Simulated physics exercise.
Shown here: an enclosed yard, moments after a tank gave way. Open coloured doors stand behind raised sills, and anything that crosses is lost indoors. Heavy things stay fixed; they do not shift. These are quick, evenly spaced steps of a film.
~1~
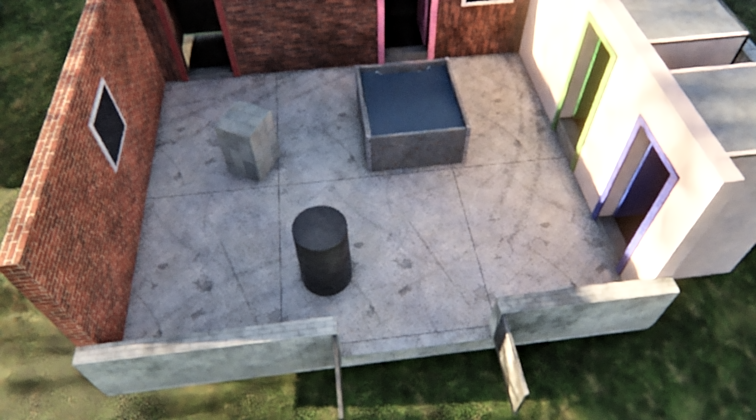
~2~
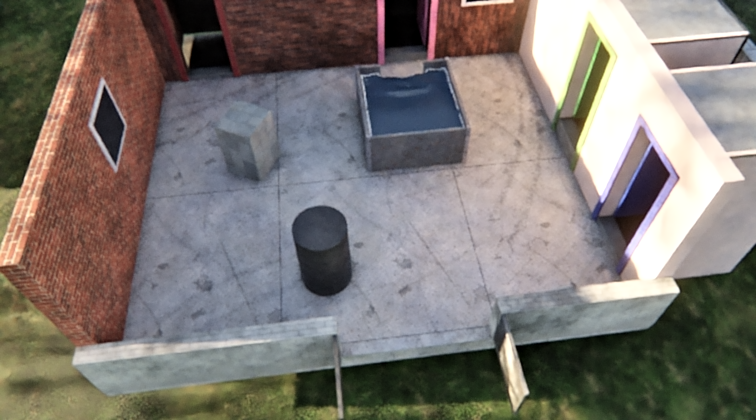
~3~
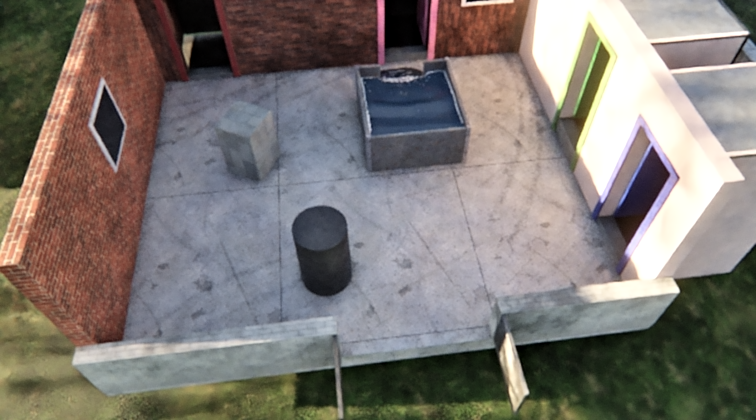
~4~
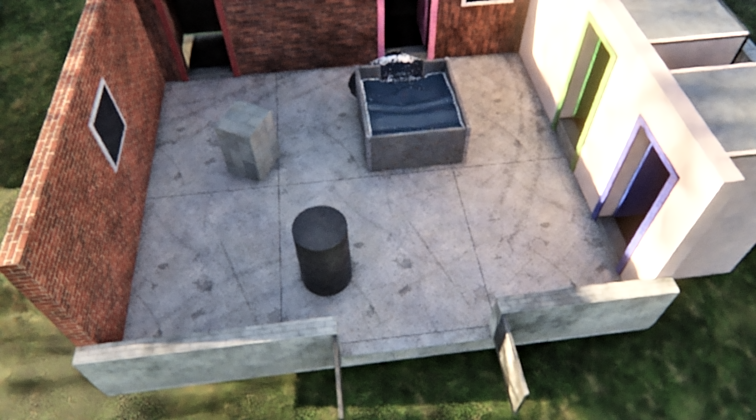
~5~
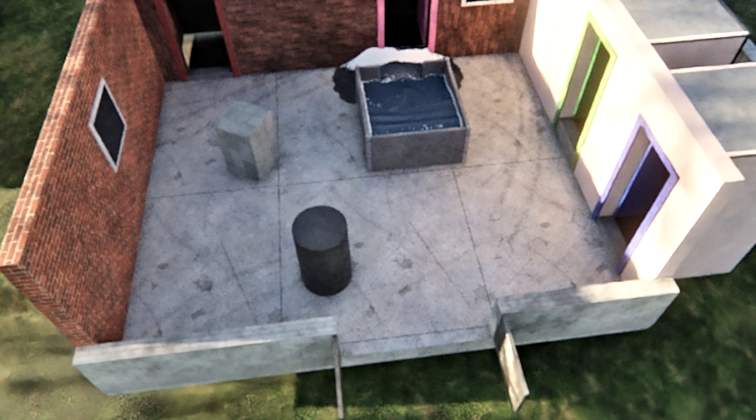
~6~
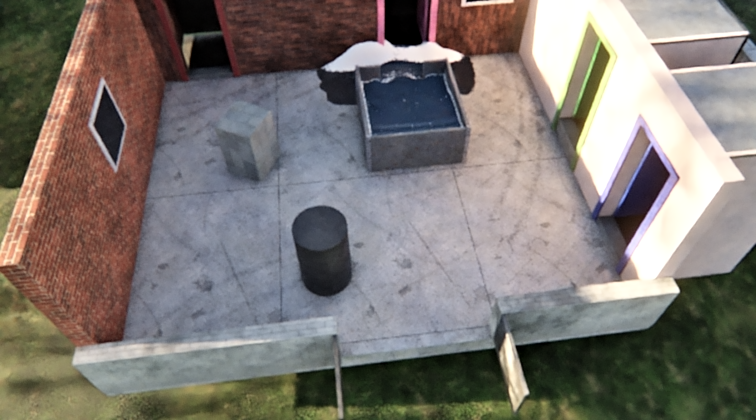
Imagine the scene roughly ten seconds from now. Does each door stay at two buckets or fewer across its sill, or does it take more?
As I see it, the blue door will pass two buckets at most; the green door will pass two buckets at most; the pink door will pass more than two buckets; the red door will pass two buckets at most.
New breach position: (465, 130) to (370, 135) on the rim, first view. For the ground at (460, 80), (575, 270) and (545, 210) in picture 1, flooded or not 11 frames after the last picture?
Untouched, submerged, submerged.
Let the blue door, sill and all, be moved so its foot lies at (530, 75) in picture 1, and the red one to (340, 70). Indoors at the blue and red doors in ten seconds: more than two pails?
I'd say blue door overflows, while red door overflows.
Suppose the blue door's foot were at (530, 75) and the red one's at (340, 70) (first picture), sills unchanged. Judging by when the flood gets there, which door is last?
It's the green door.
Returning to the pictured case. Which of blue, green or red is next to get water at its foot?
First in line is the red door.
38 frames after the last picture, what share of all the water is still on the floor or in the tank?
About 86 per cent.
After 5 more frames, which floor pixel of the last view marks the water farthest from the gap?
Near (230, 78).
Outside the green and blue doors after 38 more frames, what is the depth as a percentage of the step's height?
Depth ratios, approx.: 10 and 30 percent.
A moment on, water covers 15 % of the floor; the blue door not reached, the green door not reached, the pink door far over two buckets in, the red door not reached.
Next, water covers 25 % of the floor; the blue door not reached, the green door not reached, the pink door far over two buckets in, the red door wet at the sill, nothing in.
Then, water covers 40 % of the floor; the blue door wet at the sill, nothing in, the green door wet at the sill, nothing in, the pink door far over two buckets in, the red door wet at the sill, nothing in.
Later, water covers 75 % of the floor; the blue door wet at the sill, nothing in, the green door wet at the sill, nothing in, the pink door far over two buckets in, the red door wet at the sill, nothing in.
In the end, water covers 90 % of the floor; the blue door wet at the sill, nothing in, the green door wet at the sill, nothing in, the pink door far over two buckets in, the red door under two buckets in.
